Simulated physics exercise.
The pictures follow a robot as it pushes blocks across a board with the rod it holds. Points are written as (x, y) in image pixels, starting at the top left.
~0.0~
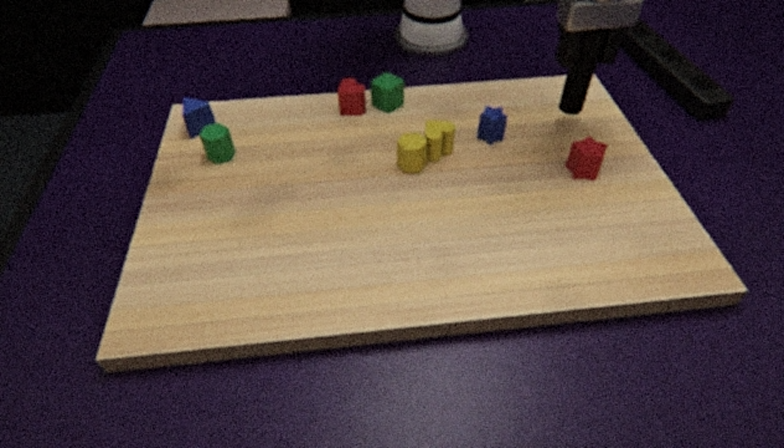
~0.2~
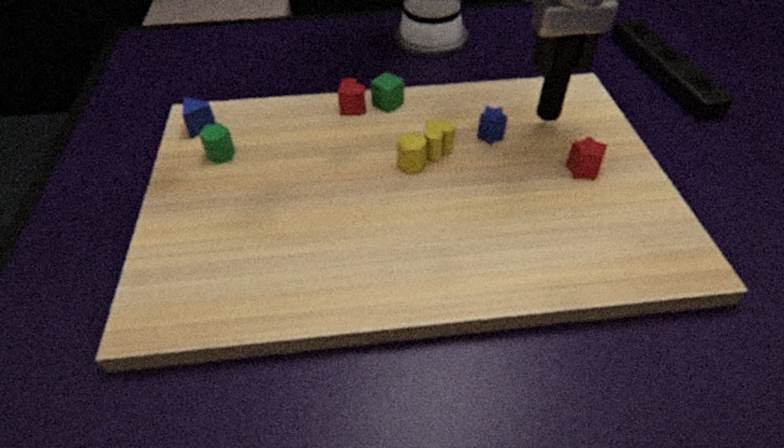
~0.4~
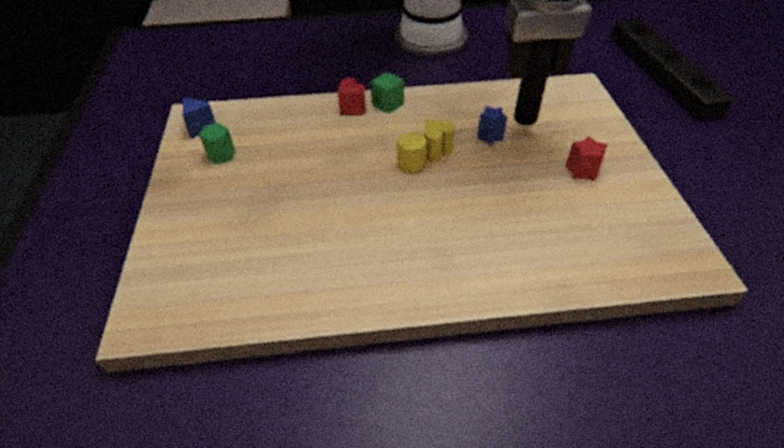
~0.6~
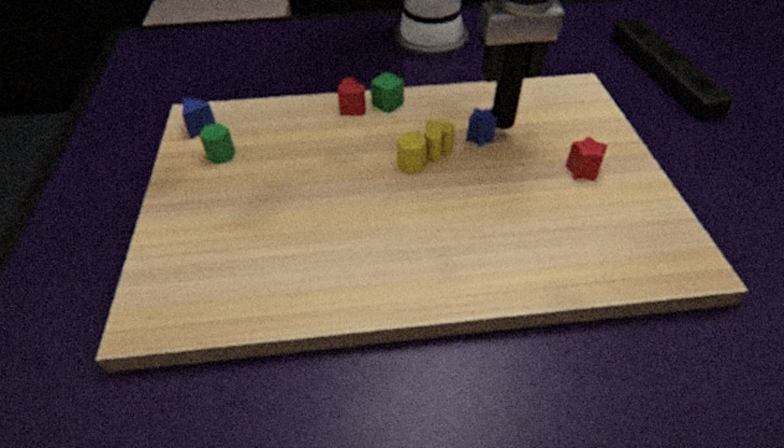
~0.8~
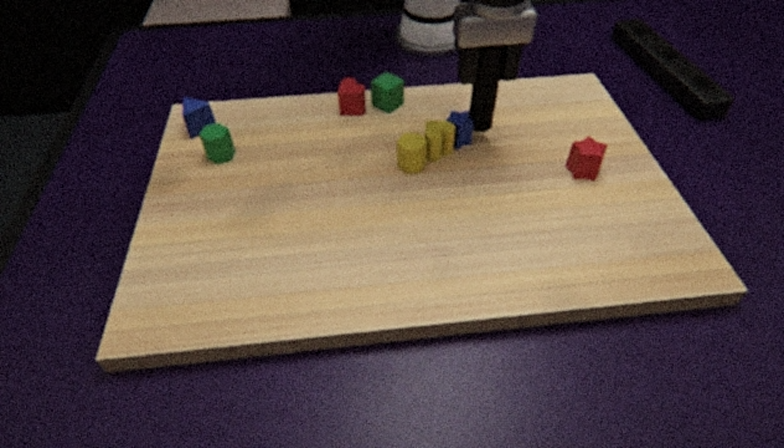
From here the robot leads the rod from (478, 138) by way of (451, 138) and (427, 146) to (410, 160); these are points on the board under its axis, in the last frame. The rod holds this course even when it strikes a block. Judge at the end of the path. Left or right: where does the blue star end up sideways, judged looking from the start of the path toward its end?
To the right.
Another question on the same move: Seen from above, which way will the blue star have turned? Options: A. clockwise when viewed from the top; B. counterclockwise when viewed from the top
My pick is A.
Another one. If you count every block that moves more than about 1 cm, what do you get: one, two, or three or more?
It moves three or more blocks.
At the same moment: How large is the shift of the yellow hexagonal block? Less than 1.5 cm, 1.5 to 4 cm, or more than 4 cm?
It moves more than 4 cm.
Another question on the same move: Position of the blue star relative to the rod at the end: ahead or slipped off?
As far as I can tell, the blue star has dropped away to the side or behind.
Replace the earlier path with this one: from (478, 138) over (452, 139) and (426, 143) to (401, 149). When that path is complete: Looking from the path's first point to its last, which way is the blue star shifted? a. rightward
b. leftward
a - rightward.
On the path given first. One third of the way, rod at (451, 127); yellow hexagonal block at (396, 148); yellow heart-shaped block at (415, 134), turned 30° anticlockwise; blue star at (430, 118).
Two thirds of the way, rod at (427, 135); yellow hexagonal block at (381, 160), turned 15° clockwise; yellow heart-shaped block at (395, 143), turned 60° anticlockwise; blue star at (405, 124).
At the end, rod at (411, 148); yellow hexagonal block at (381, 161), turned 15° clockwise; yellow heart-shaped block at (390, 144), turned 85° anticlockwise; blue star at (392, 126), turned 50° clockwise.
